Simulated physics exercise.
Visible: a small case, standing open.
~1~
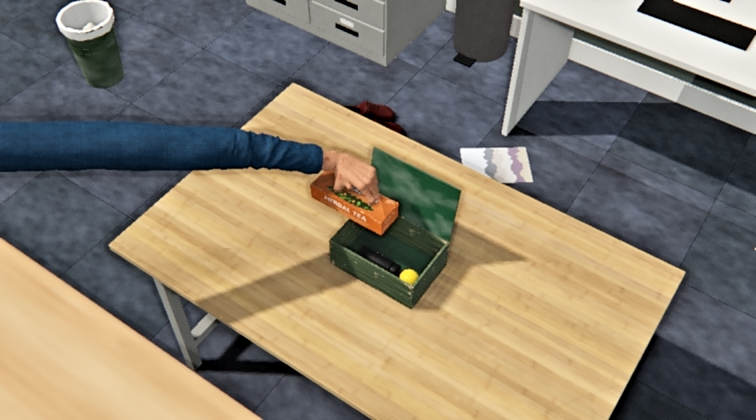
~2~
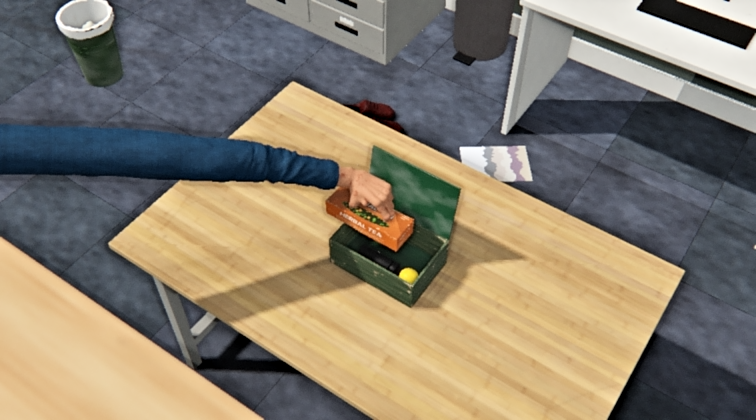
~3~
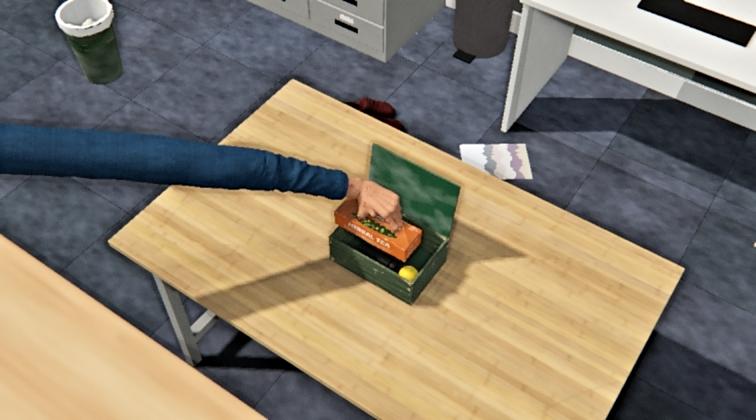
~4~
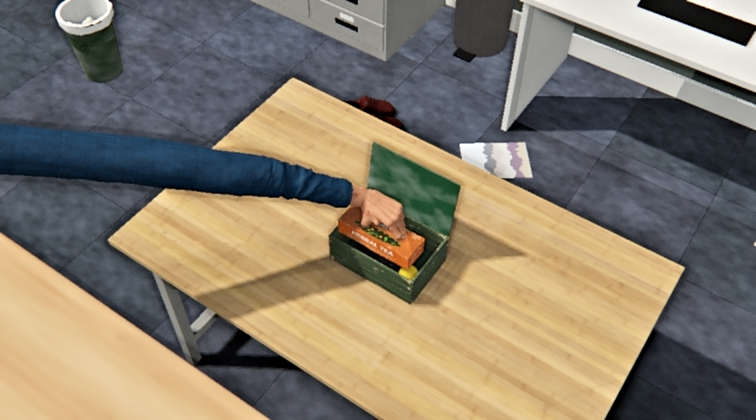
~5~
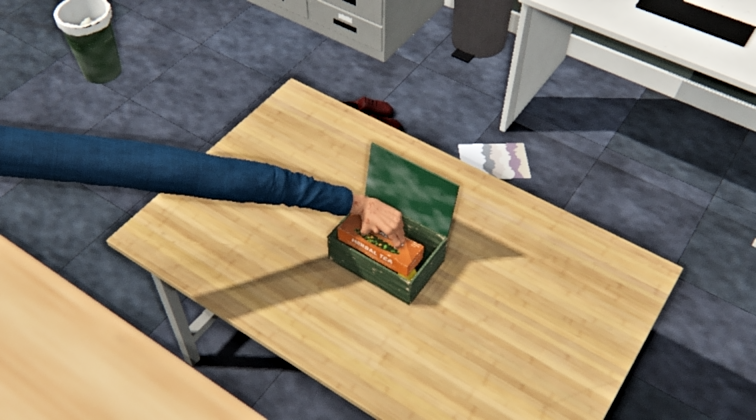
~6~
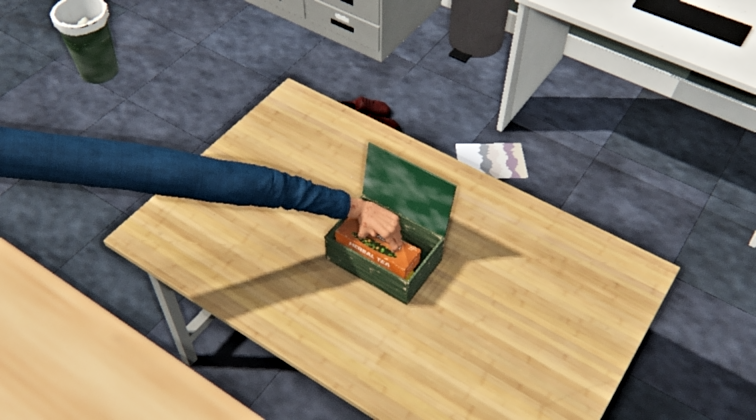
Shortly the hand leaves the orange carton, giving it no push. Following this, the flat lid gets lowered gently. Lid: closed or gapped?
Closed.
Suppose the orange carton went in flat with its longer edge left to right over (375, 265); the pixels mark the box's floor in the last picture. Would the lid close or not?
Then the lid comes down fully.
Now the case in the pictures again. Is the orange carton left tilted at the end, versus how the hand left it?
Simply put, the orange carton gets tilted.
Then, 0.50 s past the last view, orange carton on its side near (393, 236); yellow lemon displaced a little; black shaker displaced a little.
Then, 1.30 s past the last view, lid 78° above the rim; orange carton on its side near (394, 236); black shaker displaced about its own width; yellow lemon displaced a little.
Then, 1.80 s past the last view, lid 43° above the rim; orange carton on its side near (394, 236); black shaker displaced a little; yellow lemon displaced a little.
Then, 2.10 s past the last view, lid 16° above the rim; orange carton on its side near (394, 236); black shaker displaced a little; yellow lemon displaced a little.
Finally, lid shut; down or leaning hard in the box, orange carton; the other 2 still in place. Final places as the last picture's camera would see them, orange carton near (394, 236).
